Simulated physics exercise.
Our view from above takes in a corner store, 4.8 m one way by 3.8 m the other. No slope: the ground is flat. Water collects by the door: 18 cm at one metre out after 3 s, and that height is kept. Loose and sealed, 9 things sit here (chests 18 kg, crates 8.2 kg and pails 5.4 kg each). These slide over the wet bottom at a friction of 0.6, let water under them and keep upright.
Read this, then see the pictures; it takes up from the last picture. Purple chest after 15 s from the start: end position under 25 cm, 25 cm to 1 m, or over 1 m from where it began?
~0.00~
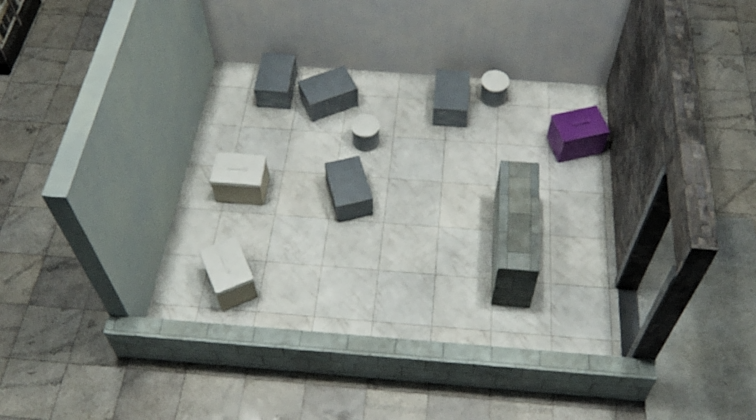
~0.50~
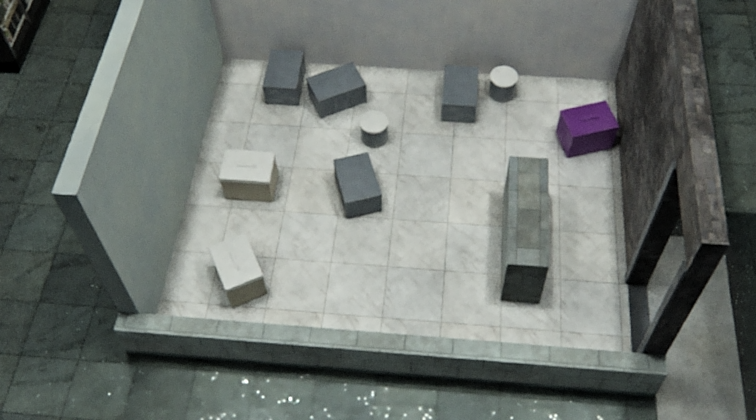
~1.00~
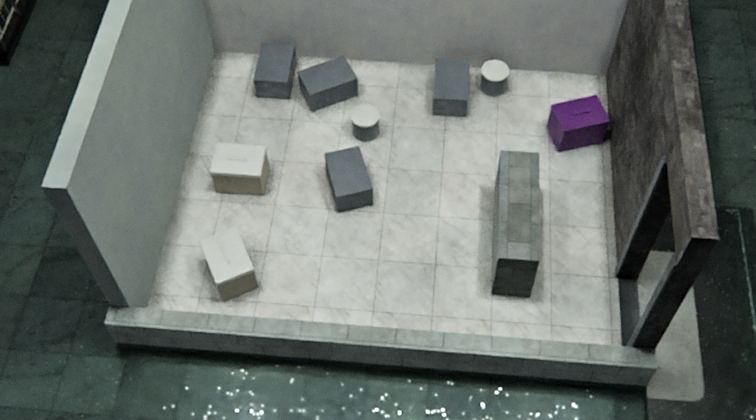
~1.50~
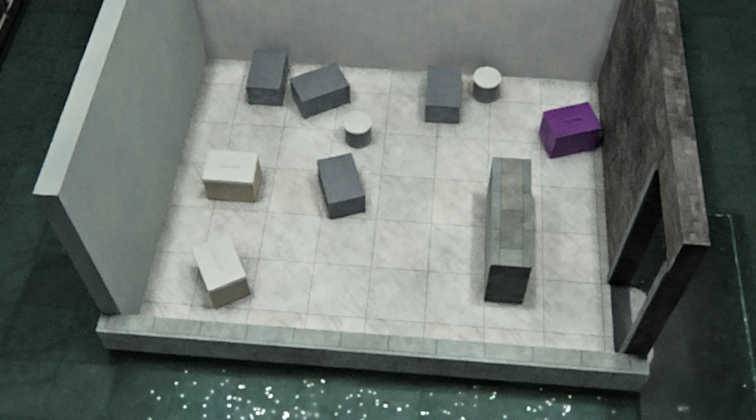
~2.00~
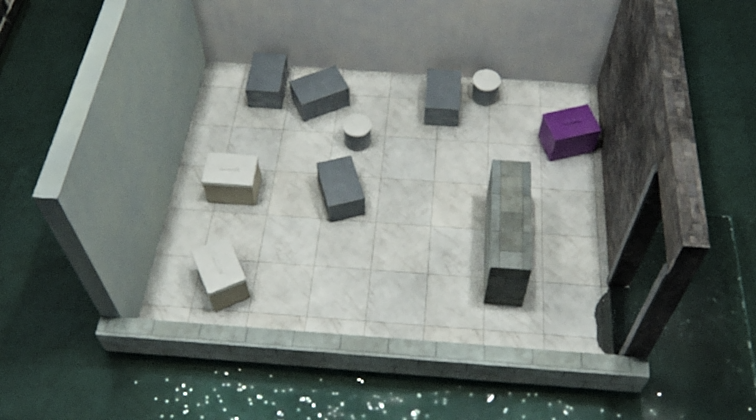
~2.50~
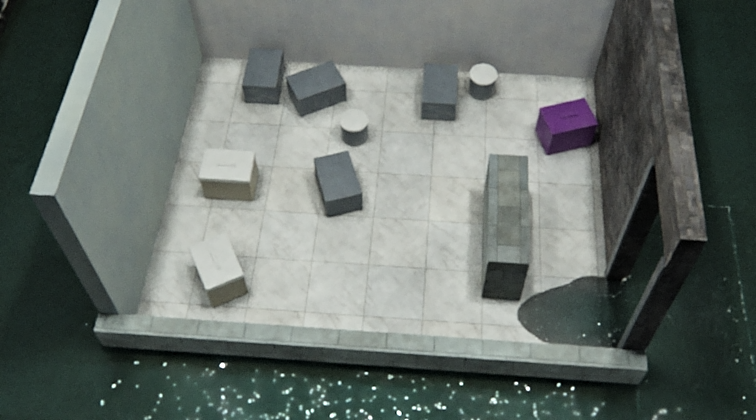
Result: Little change.
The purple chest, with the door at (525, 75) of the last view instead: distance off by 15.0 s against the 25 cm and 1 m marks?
Note: Purple chest displaced a long way.
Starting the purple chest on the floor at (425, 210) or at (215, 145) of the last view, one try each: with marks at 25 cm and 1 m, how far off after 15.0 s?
I'd expect it to remain in place the first time and to shift slightly the second time.
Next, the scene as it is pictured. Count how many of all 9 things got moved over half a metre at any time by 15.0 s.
6 in all.
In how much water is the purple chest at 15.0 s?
I'd say around 8 cm.
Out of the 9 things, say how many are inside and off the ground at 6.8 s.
I get 0.
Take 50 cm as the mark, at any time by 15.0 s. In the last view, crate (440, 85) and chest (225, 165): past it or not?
The first is greater and the second smaller.
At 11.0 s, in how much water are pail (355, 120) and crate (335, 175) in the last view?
Around 4 cm and 4 cm.
After 3.5 s the purple chest is near (569, 116), 0.0 m from its start, aground; 0 afloat.
After 6.8 s the purple chest is near (569, 116), 0.0 m from its start, aground; 0 afloat.
After 11.0 s the purple chest is near (569, 116), 0.0 m from its start, aground; 5 afloat.
After 15.0 s the purple chest is near (568, 113), 0.0 m from its start, aground; 8 afloat.
